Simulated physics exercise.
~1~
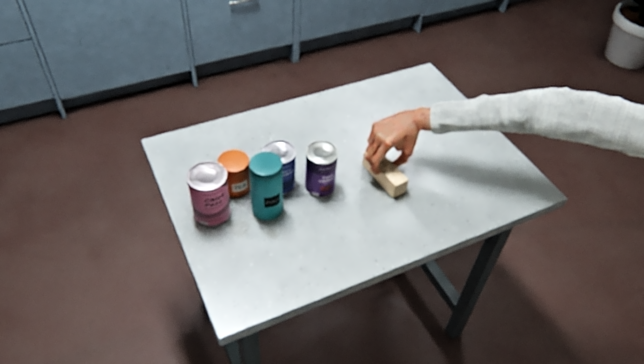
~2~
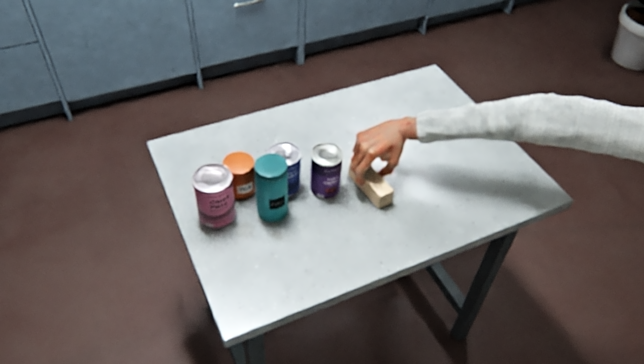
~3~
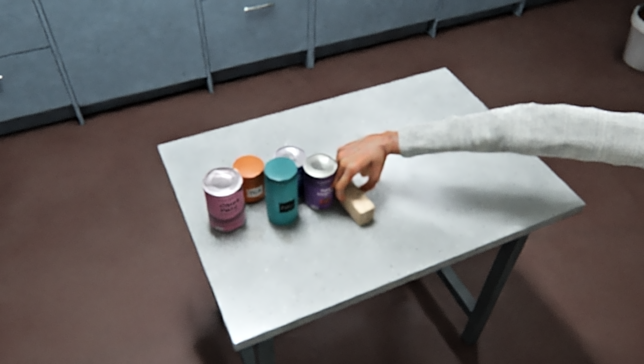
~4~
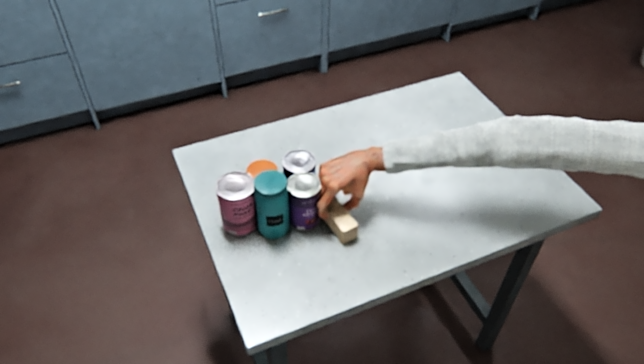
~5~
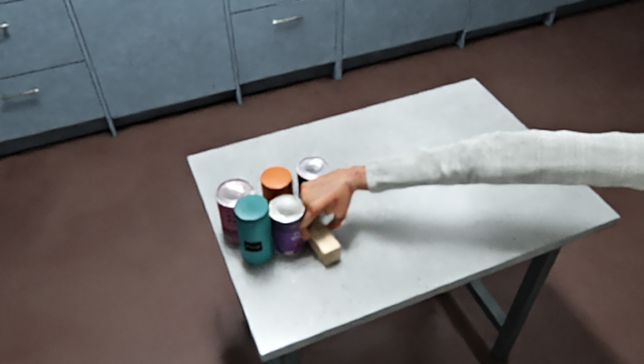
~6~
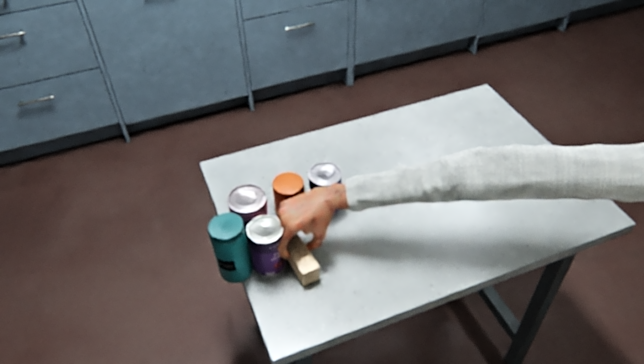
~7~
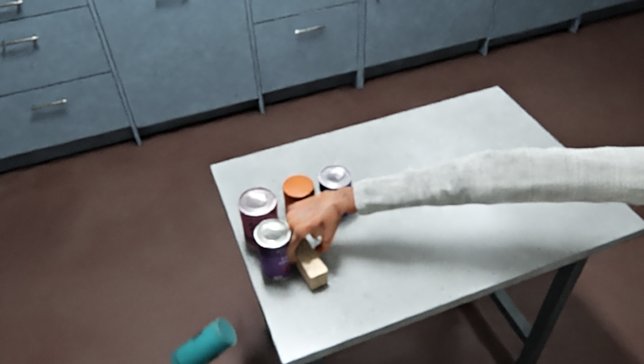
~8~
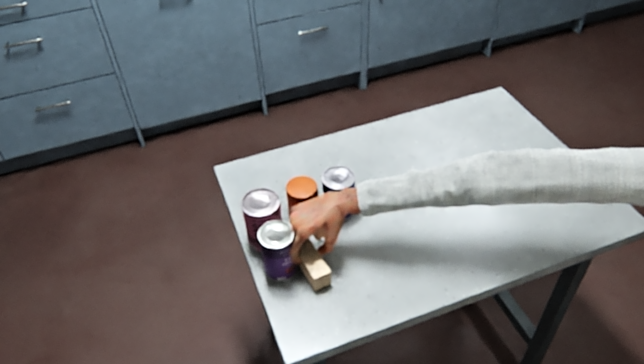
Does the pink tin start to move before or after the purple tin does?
The pink tin starts to move after the purple tin, which is already being pushed left while the pink one is still in its original place.
